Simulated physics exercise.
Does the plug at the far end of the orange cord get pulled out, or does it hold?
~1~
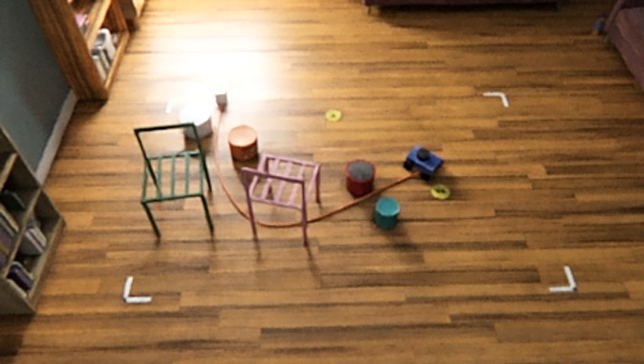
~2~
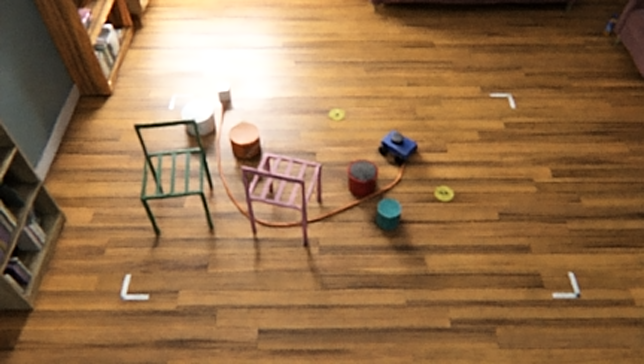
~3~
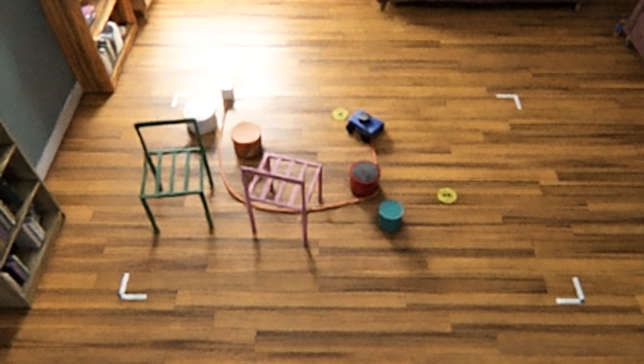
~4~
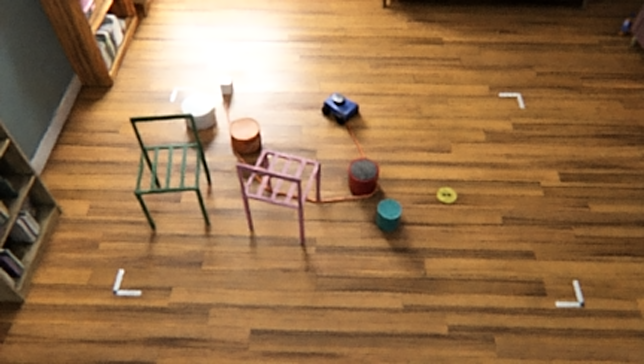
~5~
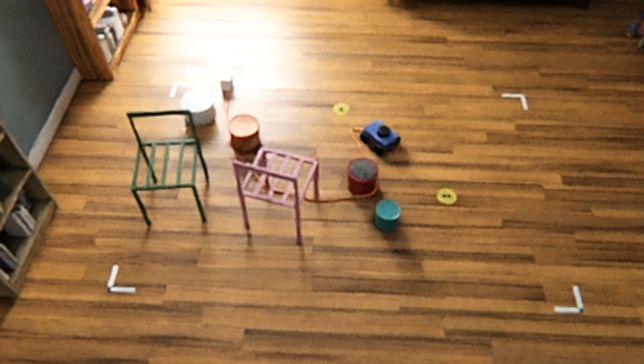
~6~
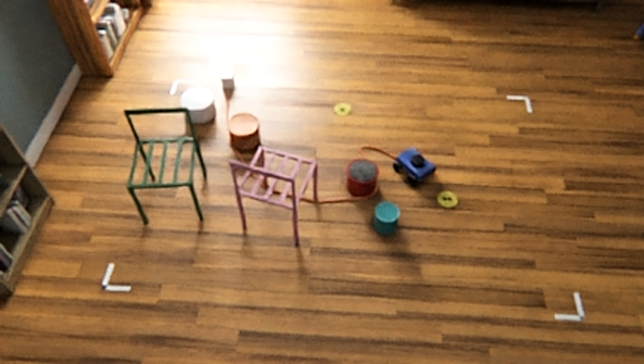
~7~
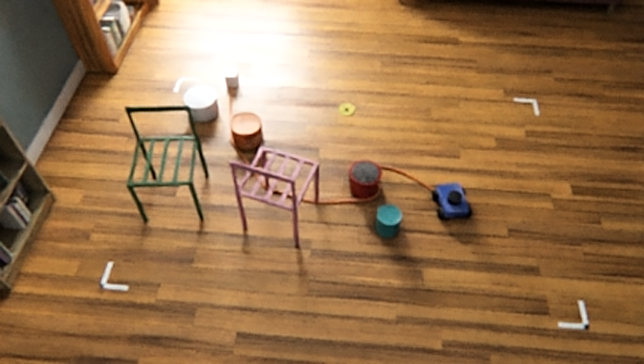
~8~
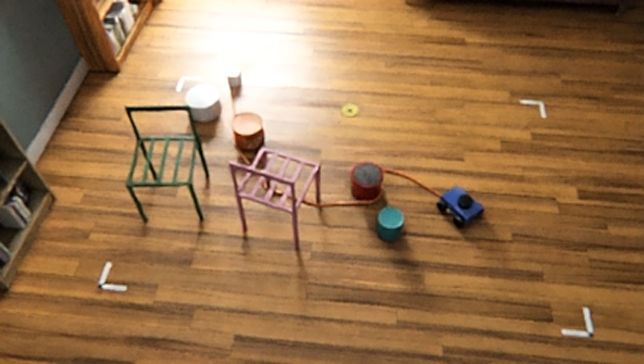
The plug holds. The cart comes to a stop at the lower right with the cord bent around the red pot, and the far end stays in place.
